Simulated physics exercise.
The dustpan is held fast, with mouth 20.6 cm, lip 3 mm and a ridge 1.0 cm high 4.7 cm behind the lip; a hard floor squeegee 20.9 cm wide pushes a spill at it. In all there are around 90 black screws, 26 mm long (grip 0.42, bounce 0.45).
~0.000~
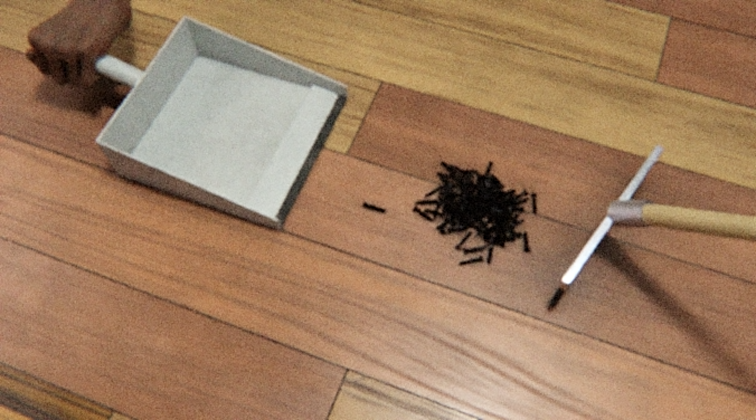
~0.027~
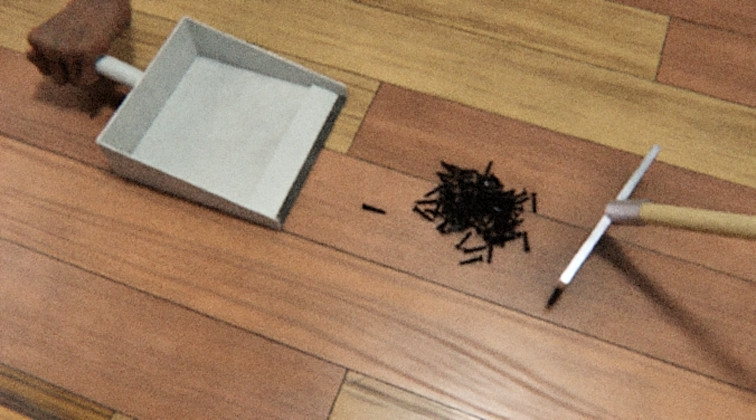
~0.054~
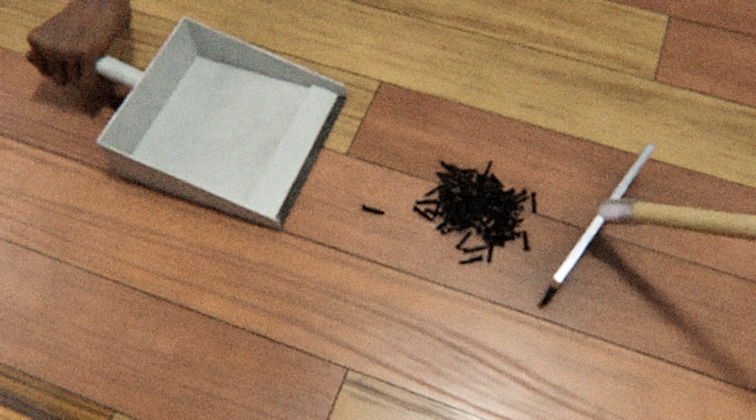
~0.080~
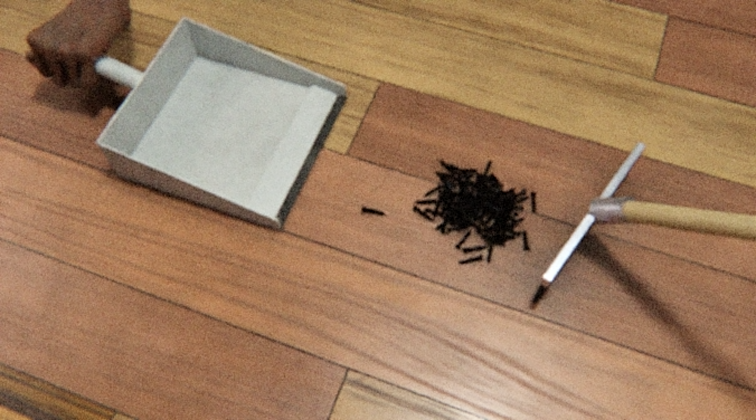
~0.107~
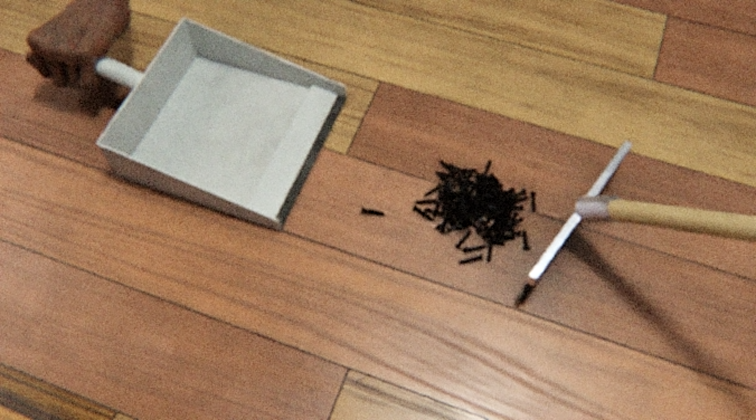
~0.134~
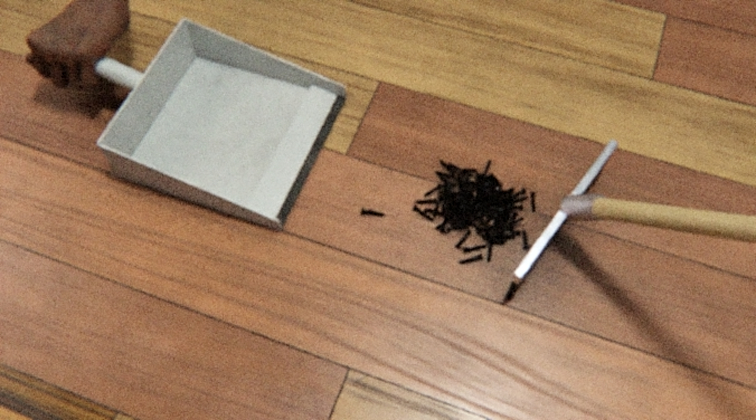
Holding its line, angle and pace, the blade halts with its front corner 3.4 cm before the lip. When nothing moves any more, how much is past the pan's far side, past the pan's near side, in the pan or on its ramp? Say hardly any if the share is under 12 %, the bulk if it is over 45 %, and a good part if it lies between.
Far side - hardly any, near side - hardly any, pan - hardly any.
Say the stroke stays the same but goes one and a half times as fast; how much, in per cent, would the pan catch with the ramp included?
In that case close to 10 per cent.
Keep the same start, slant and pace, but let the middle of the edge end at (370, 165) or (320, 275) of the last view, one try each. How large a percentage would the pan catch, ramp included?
First try around 5 %, second try around 0 %.
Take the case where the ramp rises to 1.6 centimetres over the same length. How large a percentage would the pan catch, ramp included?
That change would give about 0 per cent.
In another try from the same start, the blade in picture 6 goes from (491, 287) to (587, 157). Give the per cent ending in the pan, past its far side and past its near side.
Final per cent - pan 0, far 0, near 5.
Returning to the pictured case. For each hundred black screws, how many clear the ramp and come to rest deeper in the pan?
I'd put it near 0 per cent.
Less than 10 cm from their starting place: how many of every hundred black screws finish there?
I'd estimate roughly 10 per cent.
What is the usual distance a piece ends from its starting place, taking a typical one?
It works out to some 18 cm.
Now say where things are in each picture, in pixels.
The first picture shows blade from (565, 284) to (655, 155), moved 0.0 cm, 0 of the pieces shifted so far; middle of the pieces at (476, 212); pan at (222, 131).
The second picture shows blade from (563, 283) to (653, 154), moved 0.2 cm, 0 of the pieces shifted so far; middle of the pieces at (476, 212).
The third picture shows blade from (556, 282) to (647, 153), moved 0.8 cm, 0 of the pieces shifted so far; middle of the pieces at (476, 211).
The fourth picture shows blade from (546, 281) to (638, 152), moved 1.8 cm, 1 of the pieces shifted so far; middle of the pieces at (476, 211).
The fifth picture shows blade from (532, 279) to (624, 151), moved 3.3 cm, 1 of the pieces shifted so far; middle of the pieces at (476, 211).
The sixth picture shows blade from (517, 278) to (610, 149), moved 4.8 cm, 1 of the pieces shifted so far; middle of the pieces at (476, 211); pan at (222, 132). Its pace works out near 0.57 m/s, heading 15 degrees towards the viewer's side.
Then, at 0.35 s, middle of the blade 18 cm from the lip; 0 % over the lip, far side 0 %, near side 0 %.
Then, at 0.49 s, middle of the blade 11 cm from the lip; 0 % over the lip, far side 0 %, near side 0 %.
After 0.76 s, middle of the blade 7 cm from the lip; 0 % over the lip, far side 5 %, near side 0 %.
In the end, at 1.8 s, far side 5 %, near side 0 %, pan 0 %, in front of the lip or behind the blade 95 %.
